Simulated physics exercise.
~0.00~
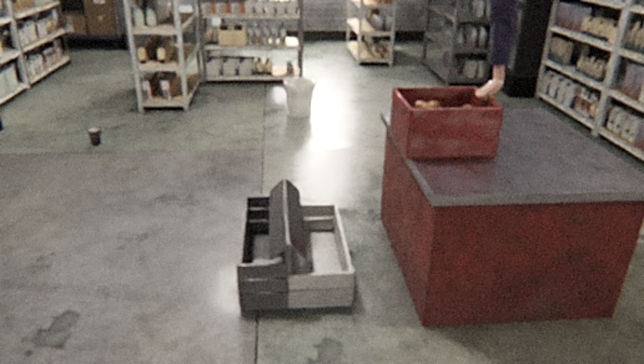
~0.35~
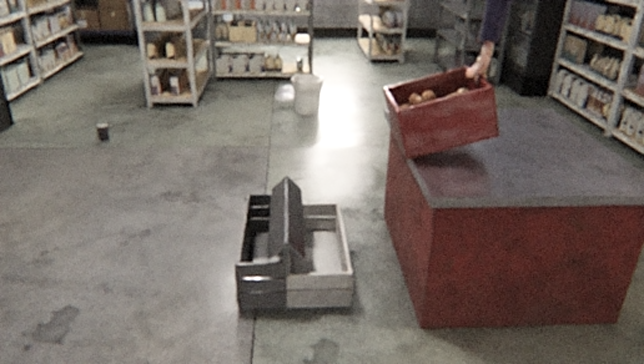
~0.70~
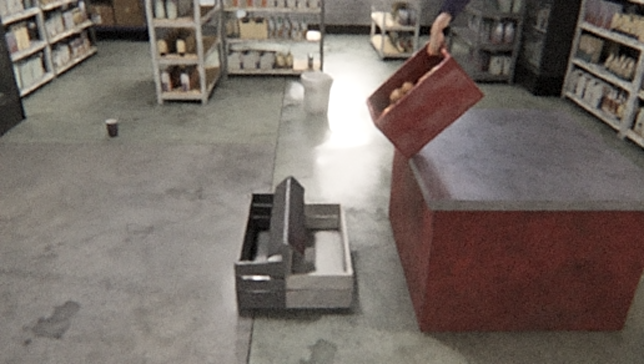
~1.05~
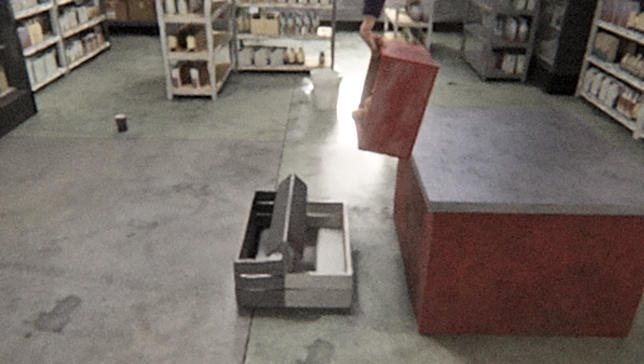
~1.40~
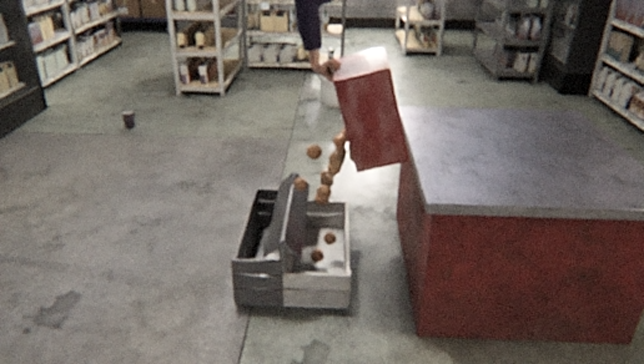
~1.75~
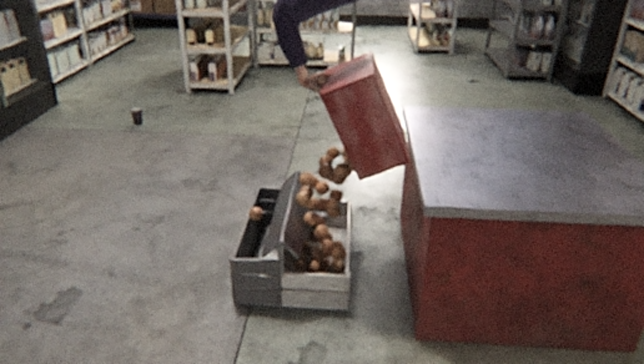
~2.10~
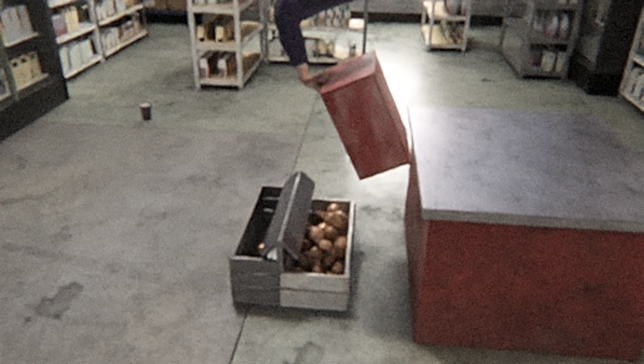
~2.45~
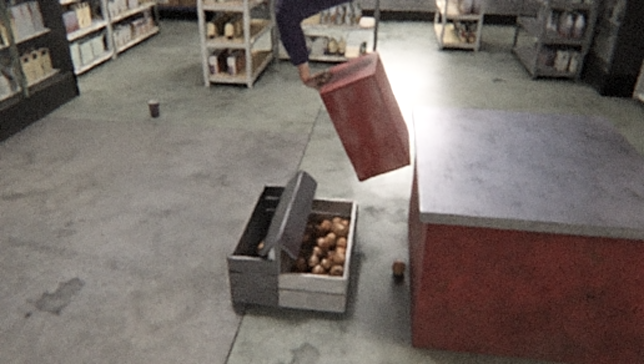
Red crate tipped by a hand off a bench, pouring round brown pieces into a white tub, one landing on the floor.
